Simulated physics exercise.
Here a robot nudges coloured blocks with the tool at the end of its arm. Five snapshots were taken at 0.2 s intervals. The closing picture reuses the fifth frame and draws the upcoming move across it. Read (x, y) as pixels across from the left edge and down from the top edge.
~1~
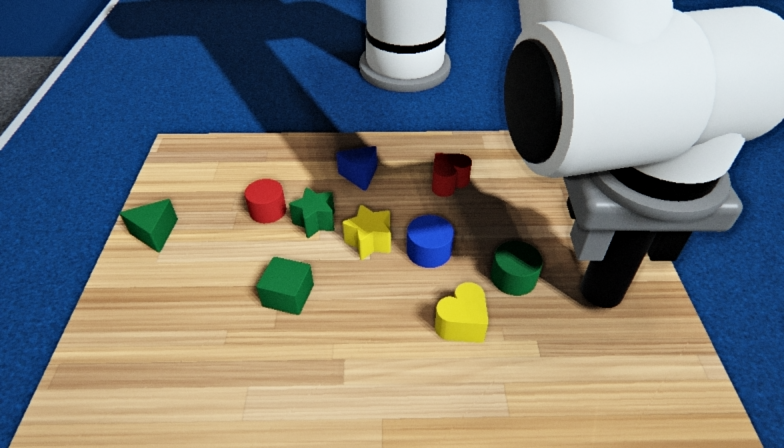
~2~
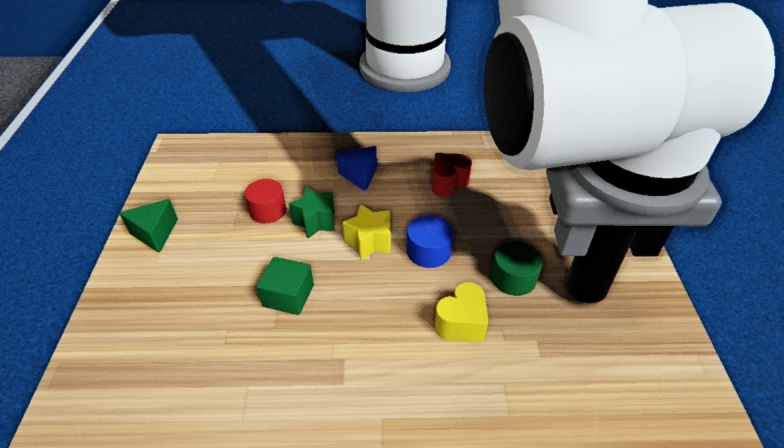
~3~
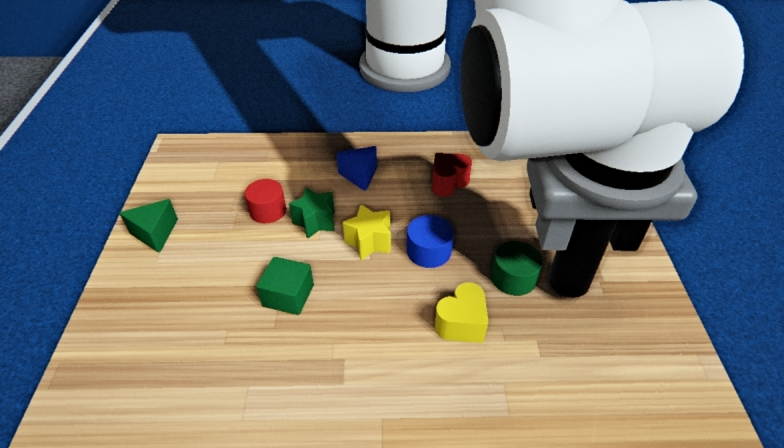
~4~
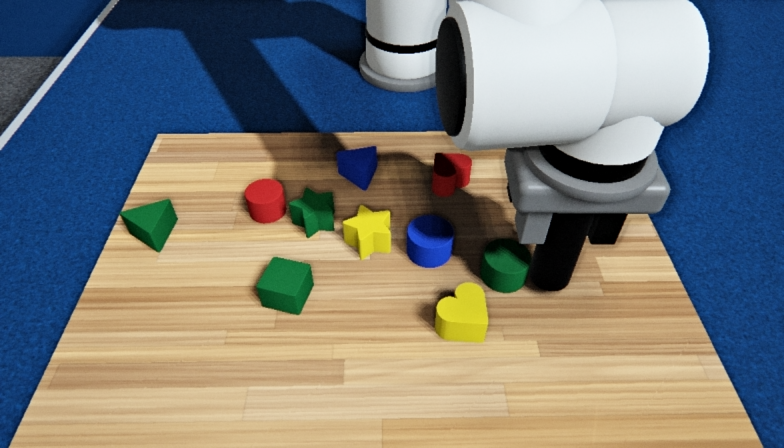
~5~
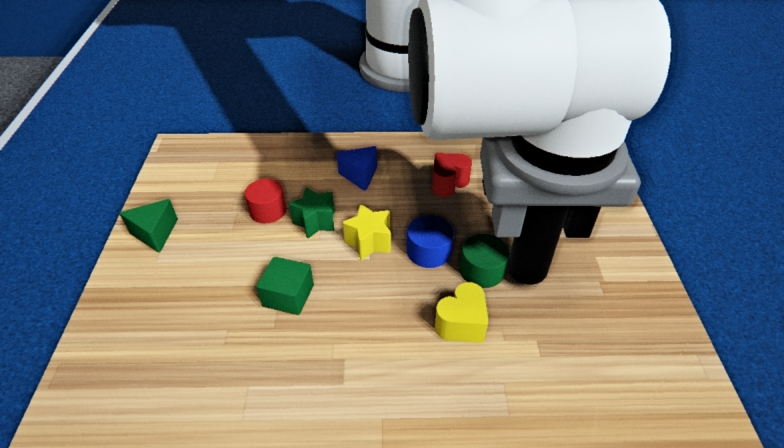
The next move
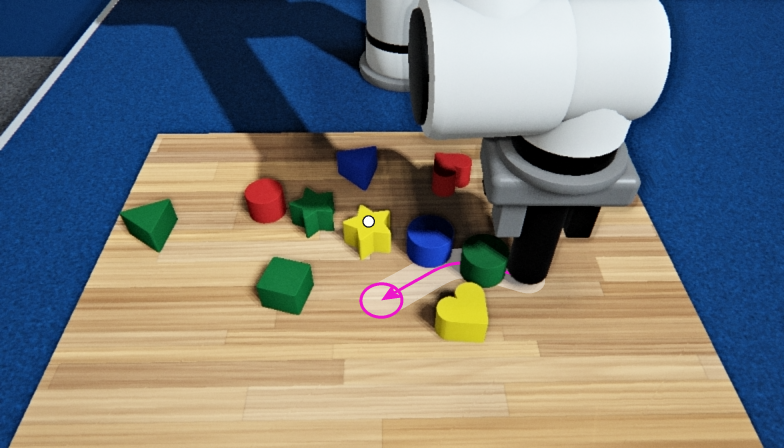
A white robot arm slid its black tool leftward over a wooden table of coloured blocks, then met the green round block and pushed it a little way left, toward the blue round one.
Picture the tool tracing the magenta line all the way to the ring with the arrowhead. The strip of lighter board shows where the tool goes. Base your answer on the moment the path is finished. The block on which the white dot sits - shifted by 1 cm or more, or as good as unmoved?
That block gets shifted.
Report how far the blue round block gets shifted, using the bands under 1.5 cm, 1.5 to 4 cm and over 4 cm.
Displacement: Past 4 cm.
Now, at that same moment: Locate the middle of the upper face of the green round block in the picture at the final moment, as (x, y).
I think it will end close to (342, 263).
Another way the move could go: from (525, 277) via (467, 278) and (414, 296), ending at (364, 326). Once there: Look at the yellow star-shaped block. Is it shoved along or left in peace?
It shifts position.
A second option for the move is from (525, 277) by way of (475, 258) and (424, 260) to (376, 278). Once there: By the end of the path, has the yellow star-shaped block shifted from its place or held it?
By the time the path is finished, it has moved at least a centimetre.
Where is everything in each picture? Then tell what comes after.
In the first frame, lower end of the tool at (601, 292), tops of blocks, yellow star-shaped block at (369, 221), blue round block at (431, 231), yellow heart at (465, 305), green round block at (519, 258).
In the second frame, tool at (586, 287), blocks as before.
In the third frame, tool at (569, 282), blocks as before.
In the fourth frame, tool at (549, 276), green round block at (508, 255).
In the fifth frame, tool at (527, 269), yellow star-shaped block at (369, 221), blue round block at (431, 231), yellow heart at (465, 305), green round block at (486, 250).
The drawn path runs from (525, 277) over (473, 264) and (425, 275) to (381, 300); the dot is on the yellow star-shaped block.
What follows on the original path. One third of the way, tool at (473, 255); yellow star-shaped block at (356, 219); blue round block at (396, 223); green round block at (431, 245).
Two thirds of the way, tool at (425, 268); yellow star-shaped block at (345, 217); blue round block at (385, 220); green round block at (382, 257).
At the end, tool at (381, 292); yellow star-shaped block at (345, 217); blue round block at (385, 220); yellow heart not moved; green round block at (342, 263).
